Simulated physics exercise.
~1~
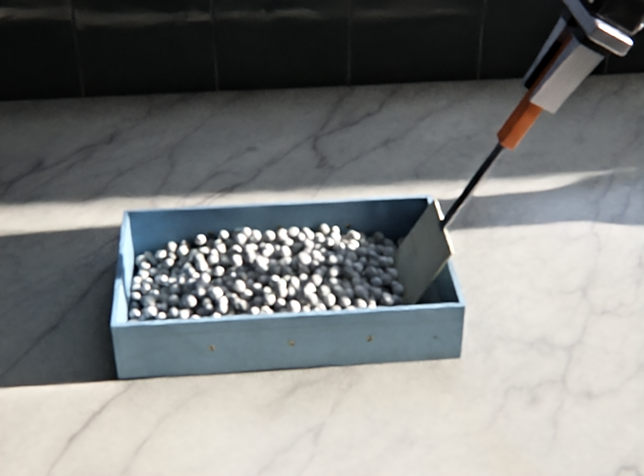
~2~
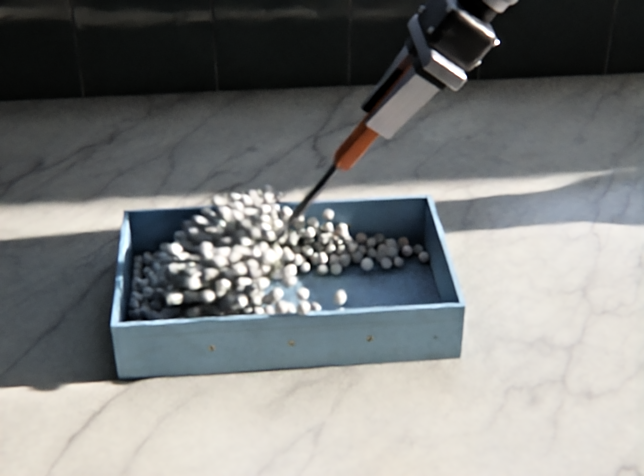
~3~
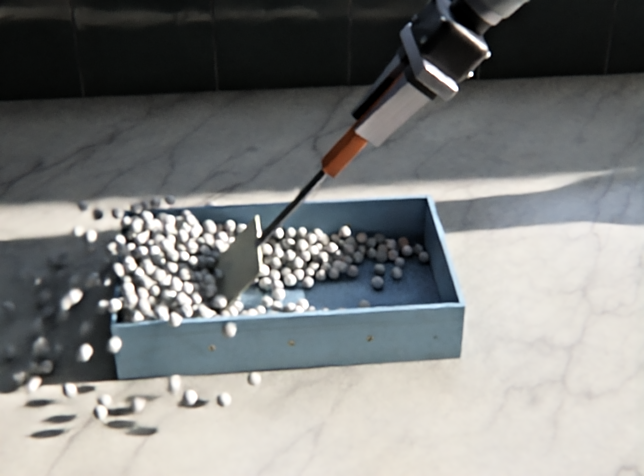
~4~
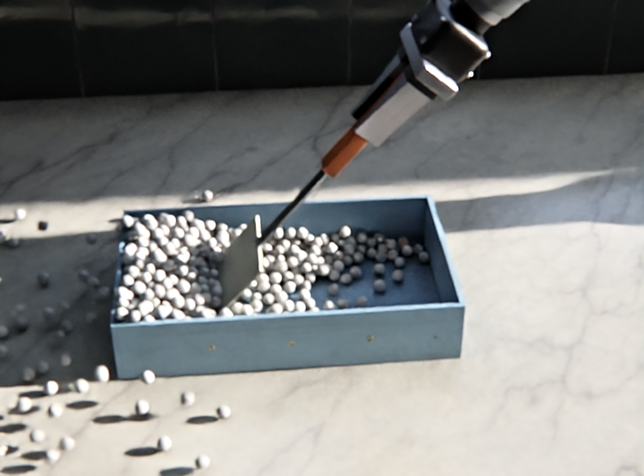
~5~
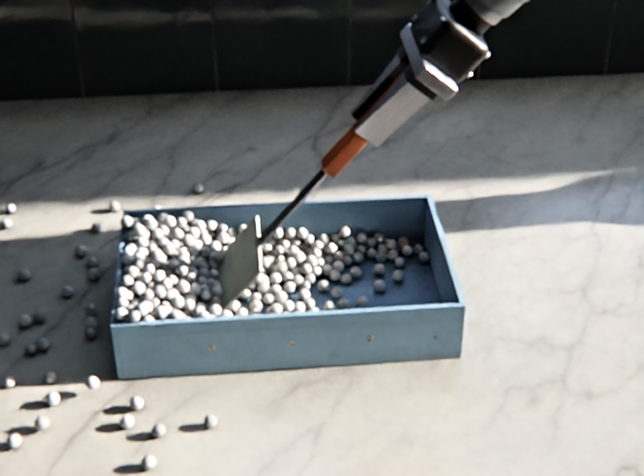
On a marble counter, a robot's turner sweeps grey beads leftward through a blue trough, spilling some over before stopping.
